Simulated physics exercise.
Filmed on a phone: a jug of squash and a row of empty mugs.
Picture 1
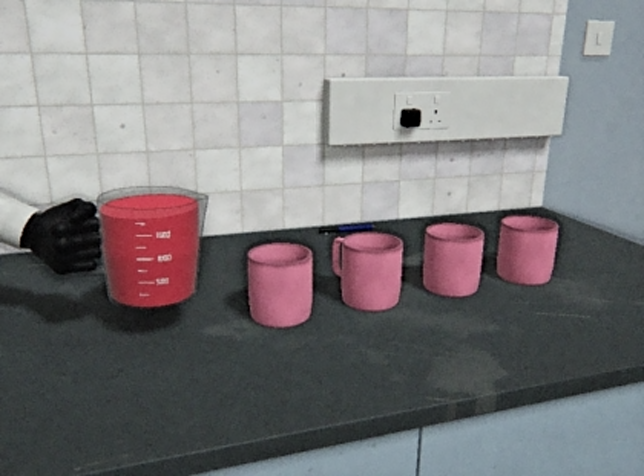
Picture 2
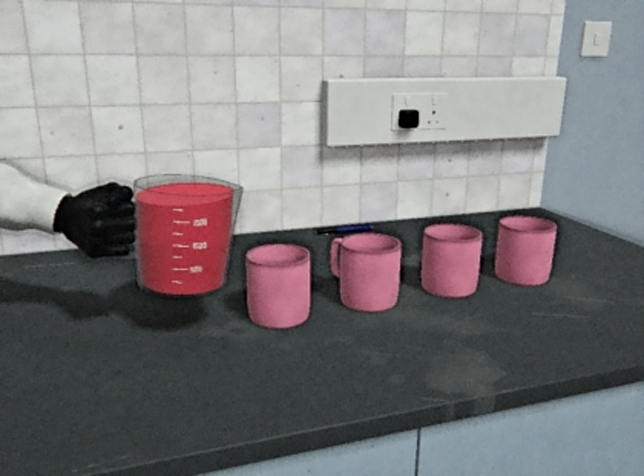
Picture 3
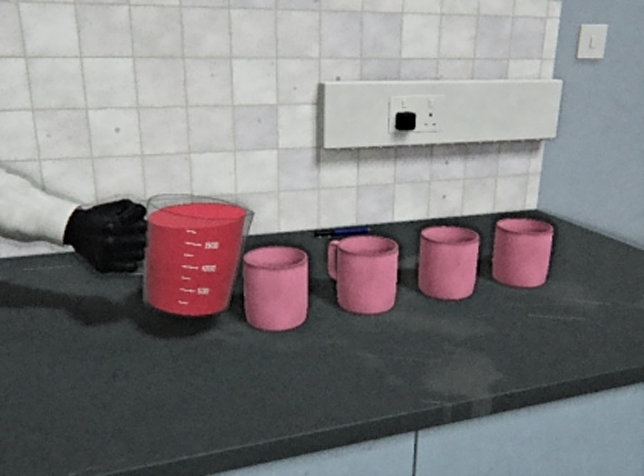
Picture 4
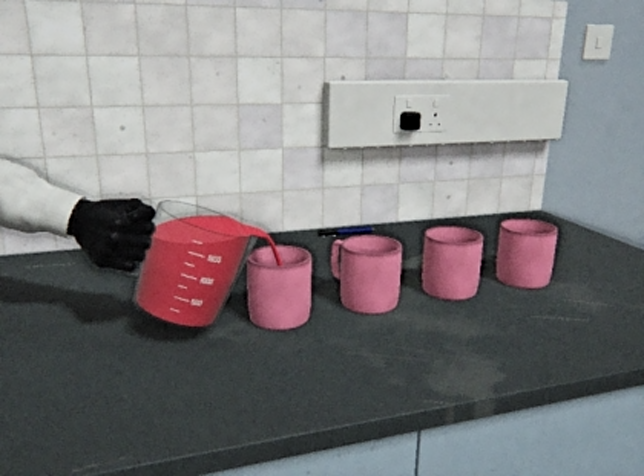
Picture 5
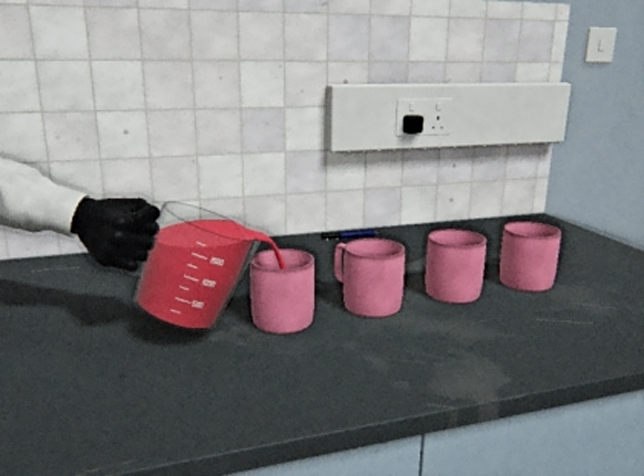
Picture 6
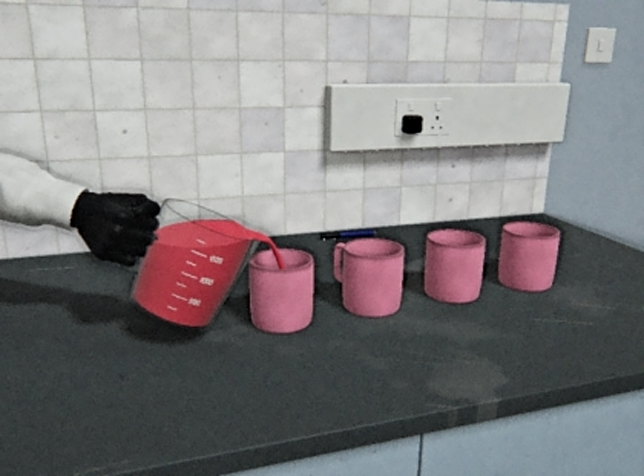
At first, a black-gloved hand holds a clear jug of red liquid above a dark counter, left of a row of four pink mugs. The hand carries the jug right to the nearest mug and tilts it, and a thin red stream pours steadily into that mug while the others stay still.
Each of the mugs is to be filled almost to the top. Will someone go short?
The squash runs short.
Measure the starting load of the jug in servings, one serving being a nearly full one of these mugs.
It makes near 3.0.
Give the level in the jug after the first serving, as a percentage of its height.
Near 60 in a hundred.
Next, the first is about half full.
After that, the first is done and the jug has about two thirds of its load.
Finally, the jug is empty with two filled and the next at all of a serving.
